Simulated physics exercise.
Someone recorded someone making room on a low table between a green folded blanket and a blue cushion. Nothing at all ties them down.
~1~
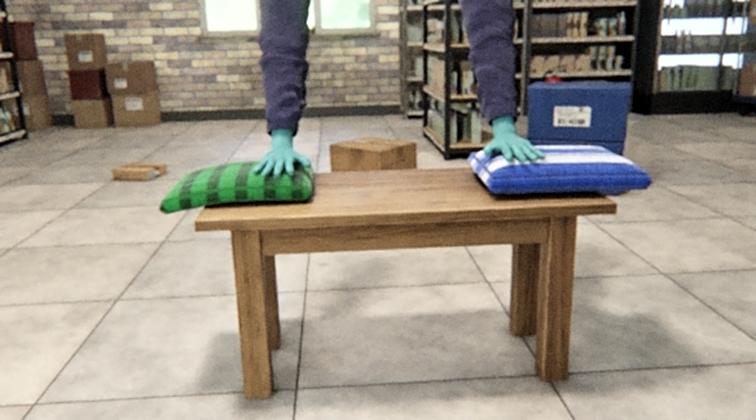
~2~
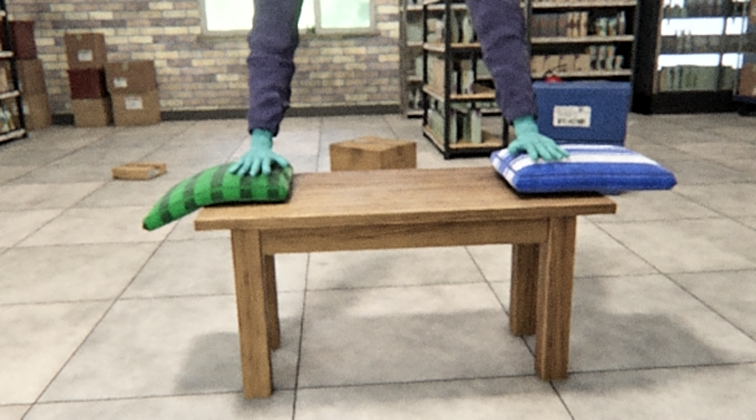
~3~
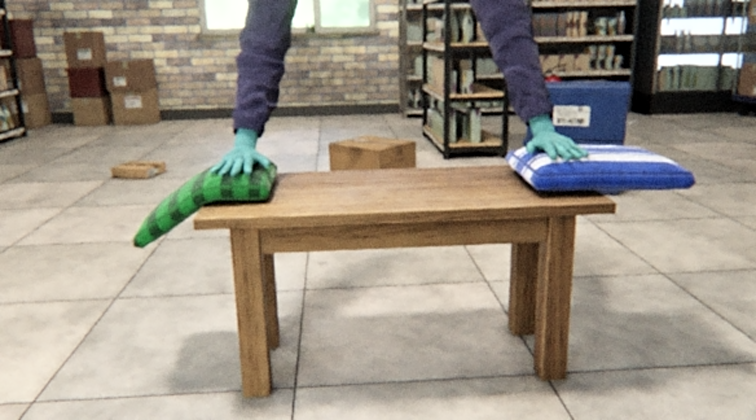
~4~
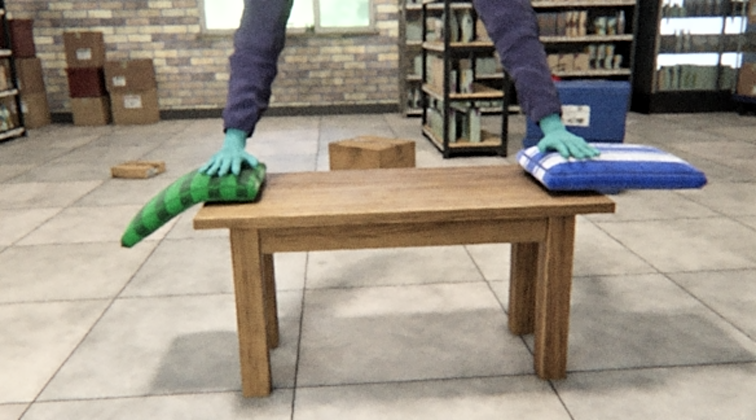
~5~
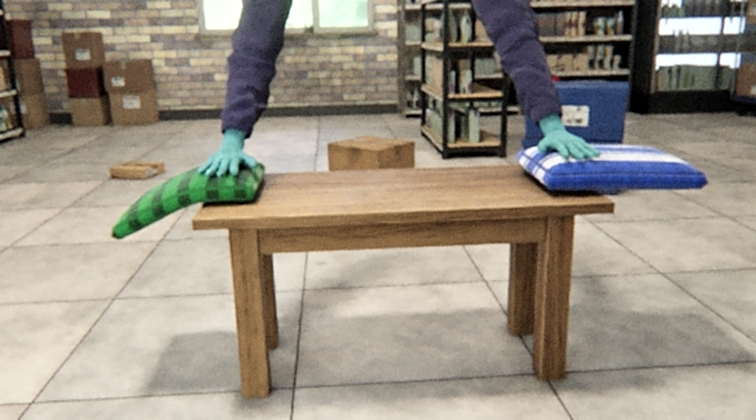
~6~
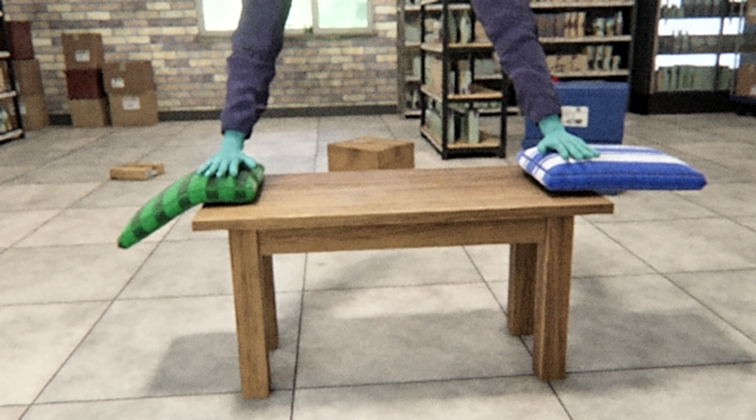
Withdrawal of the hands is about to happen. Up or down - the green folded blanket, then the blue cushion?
Green folded blanket: Down, blue cushion: Down.
Then, 0.24 s past the final frame, folded blanket tipping outwards near (197, 209); cushion tipping outwards near (607, 190).
Then, 0.46 s past the final frame, folded blanket on the floor near (200, 306); cushion on the floor near (610, 292).
Then, 0.70 s past the final frame, folded blanket on the floor near (160, 357); cushion on the floor near (672, 300).
When it is over, folded blanket on the floor near (157, 358); cushion on the floor near (685, 314). The green folded blanket slumps off the end and the blue cushion tips over and falls.
